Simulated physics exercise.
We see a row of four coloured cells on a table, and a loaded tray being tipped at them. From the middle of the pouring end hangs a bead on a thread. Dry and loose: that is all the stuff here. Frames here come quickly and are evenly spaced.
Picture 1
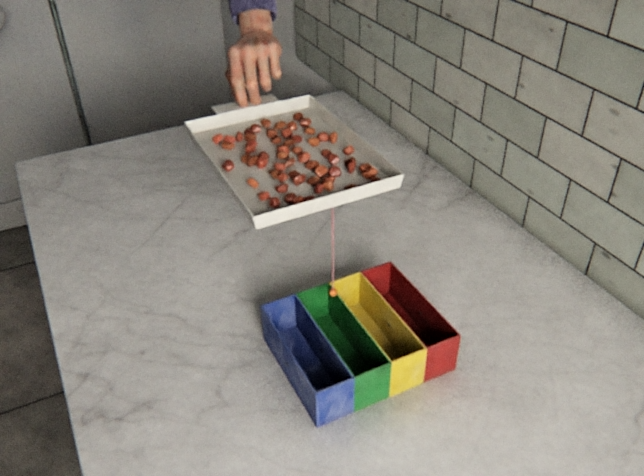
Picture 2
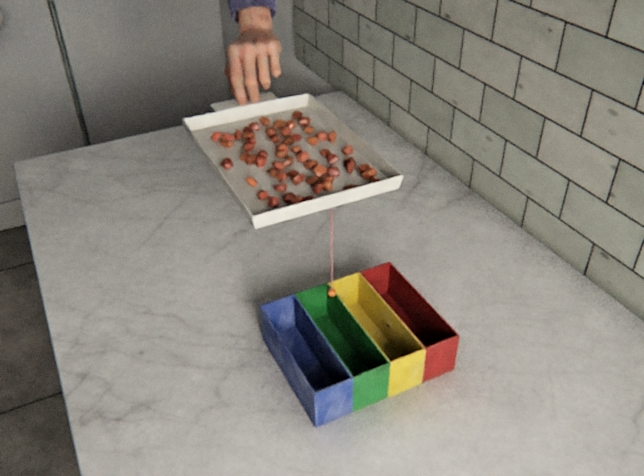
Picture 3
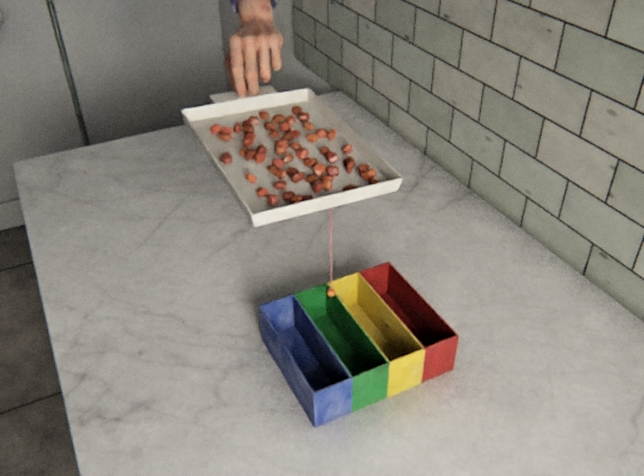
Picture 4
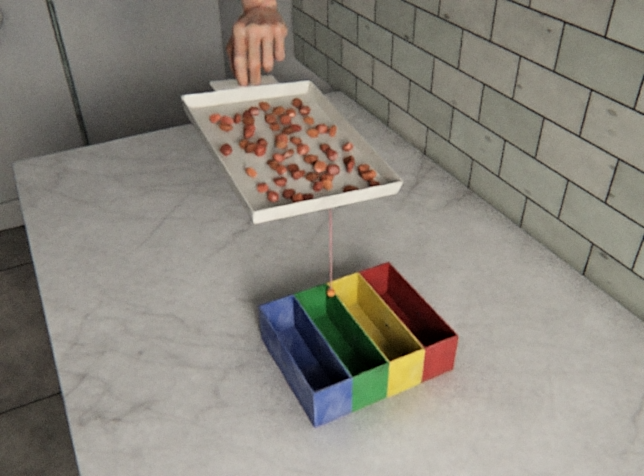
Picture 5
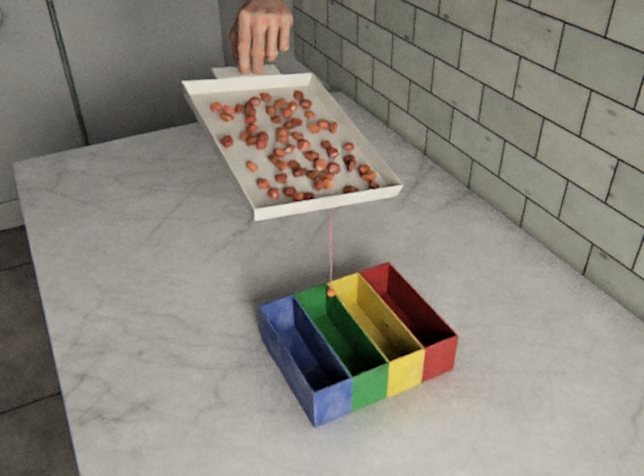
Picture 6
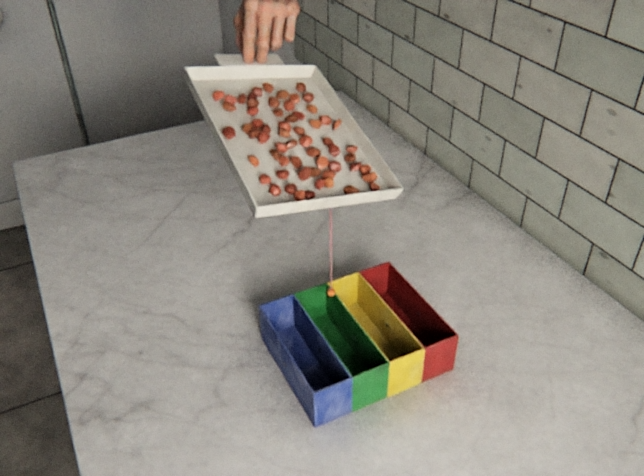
The footage shows a hand gradually tilting a white tray of small reddish-brown pieces above blue, green, yellow and red compartments on a marble surface, its front right corner lowest, as a few pieces begin shifting.
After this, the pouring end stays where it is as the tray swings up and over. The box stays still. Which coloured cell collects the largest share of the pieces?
Red.
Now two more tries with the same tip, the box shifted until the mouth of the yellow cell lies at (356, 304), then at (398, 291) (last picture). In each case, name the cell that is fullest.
So it would be the red one first and yellow after that.
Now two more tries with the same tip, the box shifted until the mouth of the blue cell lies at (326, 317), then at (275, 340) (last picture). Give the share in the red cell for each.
30 and 30 %.
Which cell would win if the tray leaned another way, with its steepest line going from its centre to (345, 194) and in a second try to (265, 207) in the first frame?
Try 1 - the red one / try 2 - blue.
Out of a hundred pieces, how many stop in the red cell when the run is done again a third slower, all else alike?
Some 60 per cent.
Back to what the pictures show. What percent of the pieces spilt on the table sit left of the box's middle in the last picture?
Near 10 in a hundred.
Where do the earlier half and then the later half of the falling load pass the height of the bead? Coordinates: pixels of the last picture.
Roughly (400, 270) first, then roughly (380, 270).
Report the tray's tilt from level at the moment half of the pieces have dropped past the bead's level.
Roughly 100 degrees of turn.
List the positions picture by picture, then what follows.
Corners of the pouring end at (255, 215) and (400, 174), level; middle of the load at (283, 155), bits of crushed brick; bead on its thread at (333, 292); blue cell at (335, 399); green cell at (372, 384); yellow cell at (408, 369); red cell at (442, 355), in the first frame.
Corners of the pouring end at (254, 214) and (400, 175), level; middle of the load at (281, 154), in the second frame.
Corners of the pouring end at (254, 213) and (399, 177), tipped barely, lowest at the right corner; middle of the load at (281, 151), in the third frame.
Corners of the pouring end at (255, 210) and (400, 180), tipped a little, lowest at the right corner; middle of the load at (281, 145), in the fourth frame.
Corners of the pouring end at (257, 208) and (400, 184), tipped a little, lowest at the right corner; middle of the load at (282, 139), in the fifth frame.
Corners of the pouring end at (259, 205) and (400, 187), tipped clearly, lowest at the right corner; middle of the load at (284, 133), a small part on the move; blue cell at (333, 400); green cell at (370, 384); yellow cell at (406, 369); red cell at (440, 355), in the sixth frame.
Soon after the last picture, tray tipped steeply; all on the tray.
A little later, tray tipped right over; about a third on the tray; about a quarter in the red cell; a stray few in the yellow cell; about a third falling or outside the box.
Later still, tray tipped past a quarter turn; about two thirds in the red cell; a small part in the yellow cell; a stray few in the green cell; about a quarter falling or outside the box.
At rest, tray tipped past a quarter turn; about two thirds in the red cell; a small part in the yellow cell; a stray few in the green cell; none in the blue cell; about a quarter outside the box.
